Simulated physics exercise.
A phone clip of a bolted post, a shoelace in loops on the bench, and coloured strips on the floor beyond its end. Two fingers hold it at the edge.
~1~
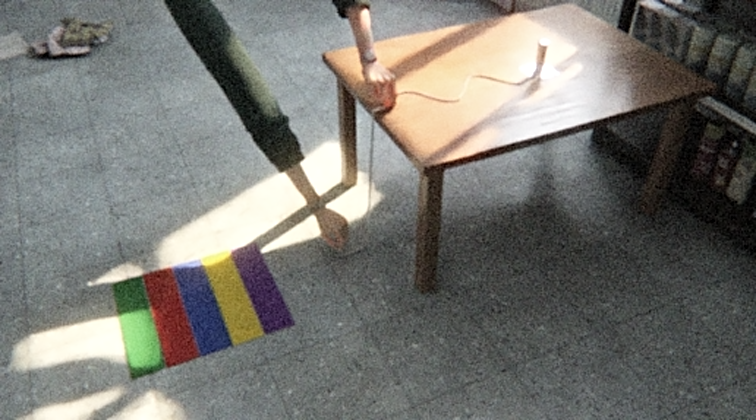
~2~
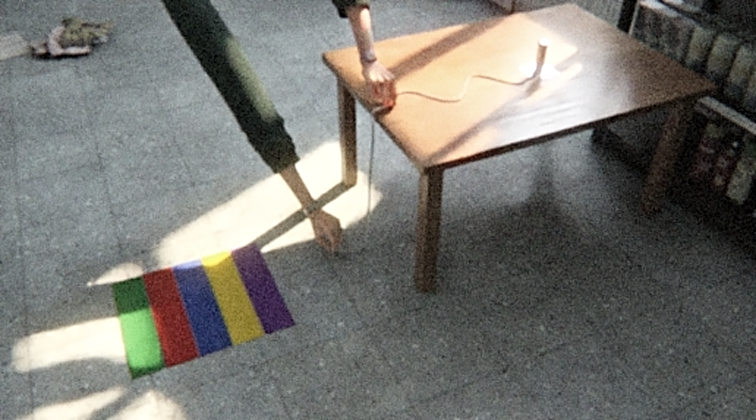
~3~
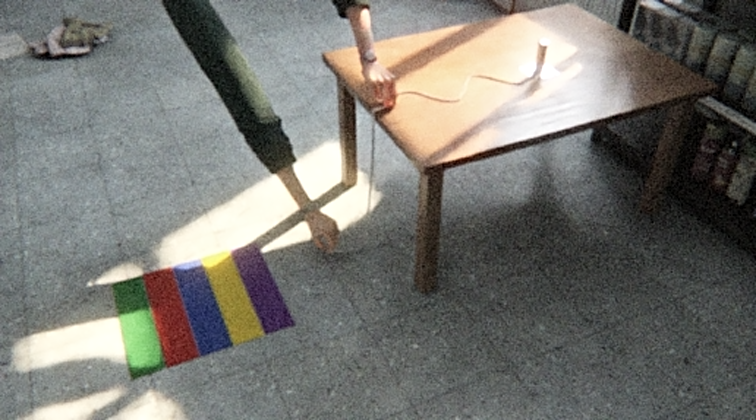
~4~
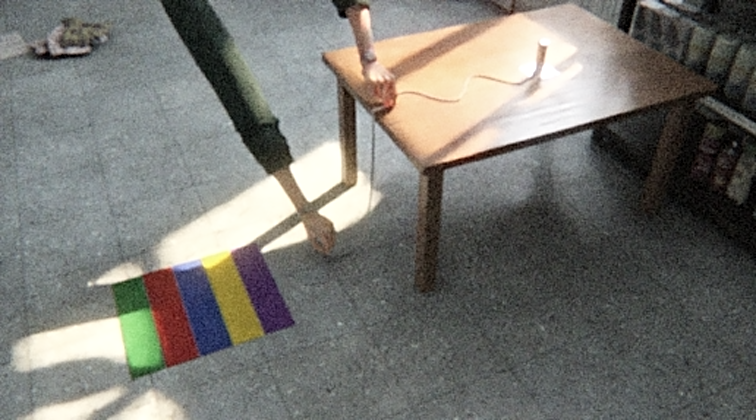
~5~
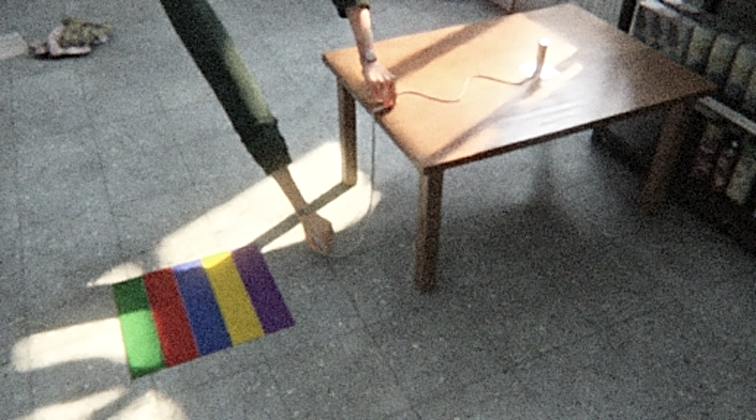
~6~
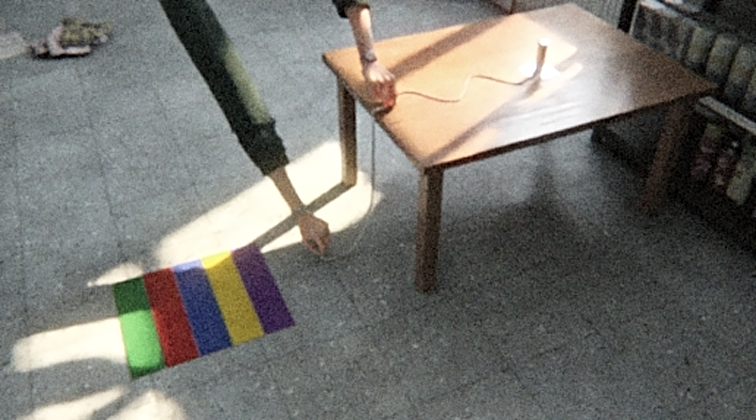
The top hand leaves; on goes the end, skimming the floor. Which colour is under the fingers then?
The red one.
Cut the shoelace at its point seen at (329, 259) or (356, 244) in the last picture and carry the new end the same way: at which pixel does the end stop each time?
Try by try, around (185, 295) and (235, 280).
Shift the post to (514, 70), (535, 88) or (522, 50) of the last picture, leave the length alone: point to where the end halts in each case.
Try by try, around (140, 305), (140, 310) and (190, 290).
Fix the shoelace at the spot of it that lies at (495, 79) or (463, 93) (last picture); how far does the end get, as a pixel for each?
Near (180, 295) and (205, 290).
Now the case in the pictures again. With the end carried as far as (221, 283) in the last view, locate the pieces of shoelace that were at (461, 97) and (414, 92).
At (423, 97), then (375, 111).
Soon after, end near (221, 283); over yellow.
Then, end near (186, 294); over blue.
At full stretch, end near (165, 300); over red. It halts on the red strip.
